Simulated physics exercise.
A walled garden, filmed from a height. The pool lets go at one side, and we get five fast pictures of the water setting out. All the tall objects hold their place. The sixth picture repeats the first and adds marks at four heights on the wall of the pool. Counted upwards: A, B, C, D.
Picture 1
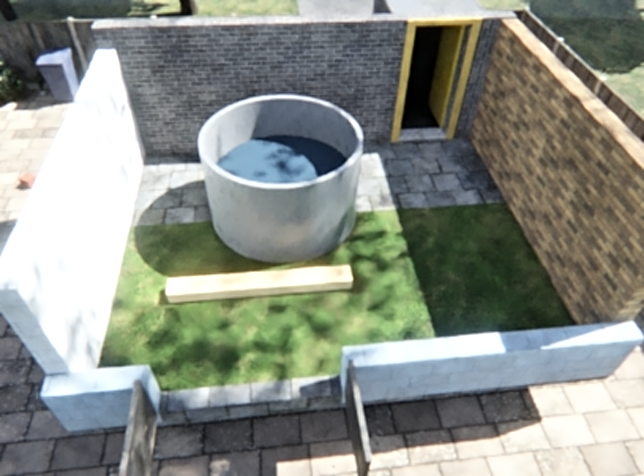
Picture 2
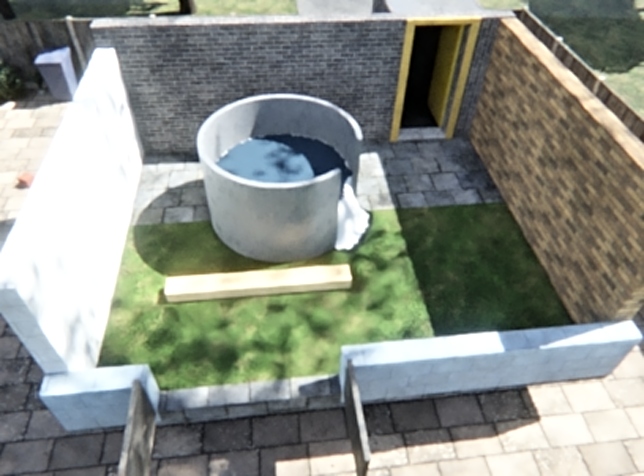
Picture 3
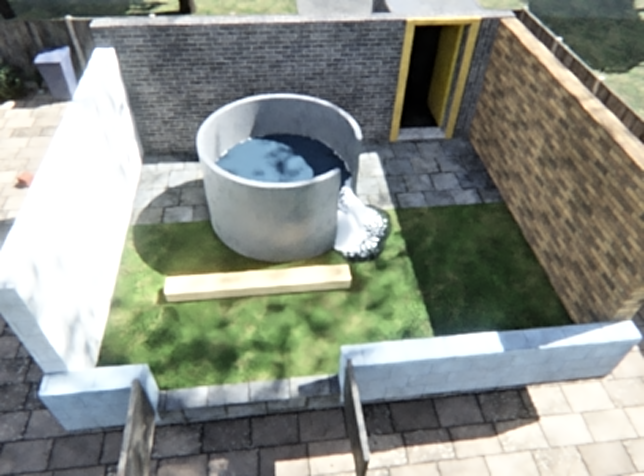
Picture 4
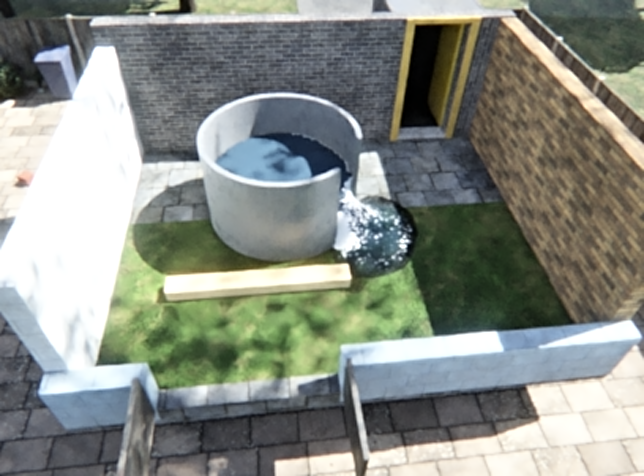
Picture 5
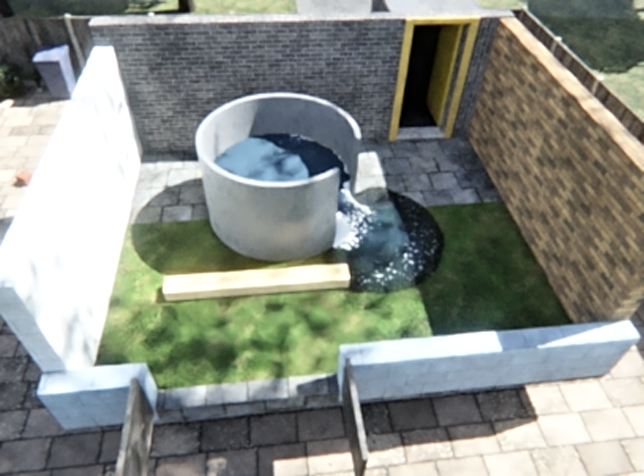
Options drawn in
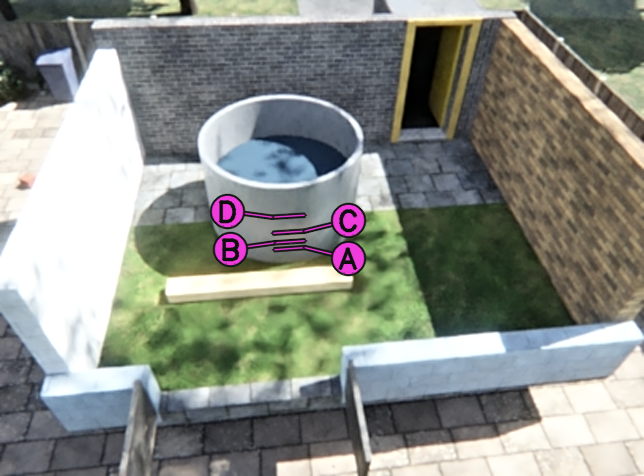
Water rests in a round grey tank in a walled garden seen from above, then pours through a gap that opens in the tank's right side. Around it are a white wall at left, a brown brick wall at right, a grey back wall with a yellow doorway, and a pale beam on the grass. The foaming water spreads rightward and forward across the lawn in a widening dark pool, while the camera stays still.
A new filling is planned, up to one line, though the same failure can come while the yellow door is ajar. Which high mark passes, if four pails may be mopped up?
Use mark C.
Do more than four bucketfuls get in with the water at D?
Yes, it does.
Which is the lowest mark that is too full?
The answer is D.
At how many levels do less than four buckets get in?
Three of the four.
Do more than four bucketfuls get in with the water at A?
No.
On the marked copy, A at (289, 248); B at (289, 241); C at (289, 232); D at (288, 216); from the bottom up A, B, C, D.
With A, nothing gets over.
With B, nothing gets over.
With C, a splash gets over, under a bucket.
With D, about 8 bucketfuls get in.
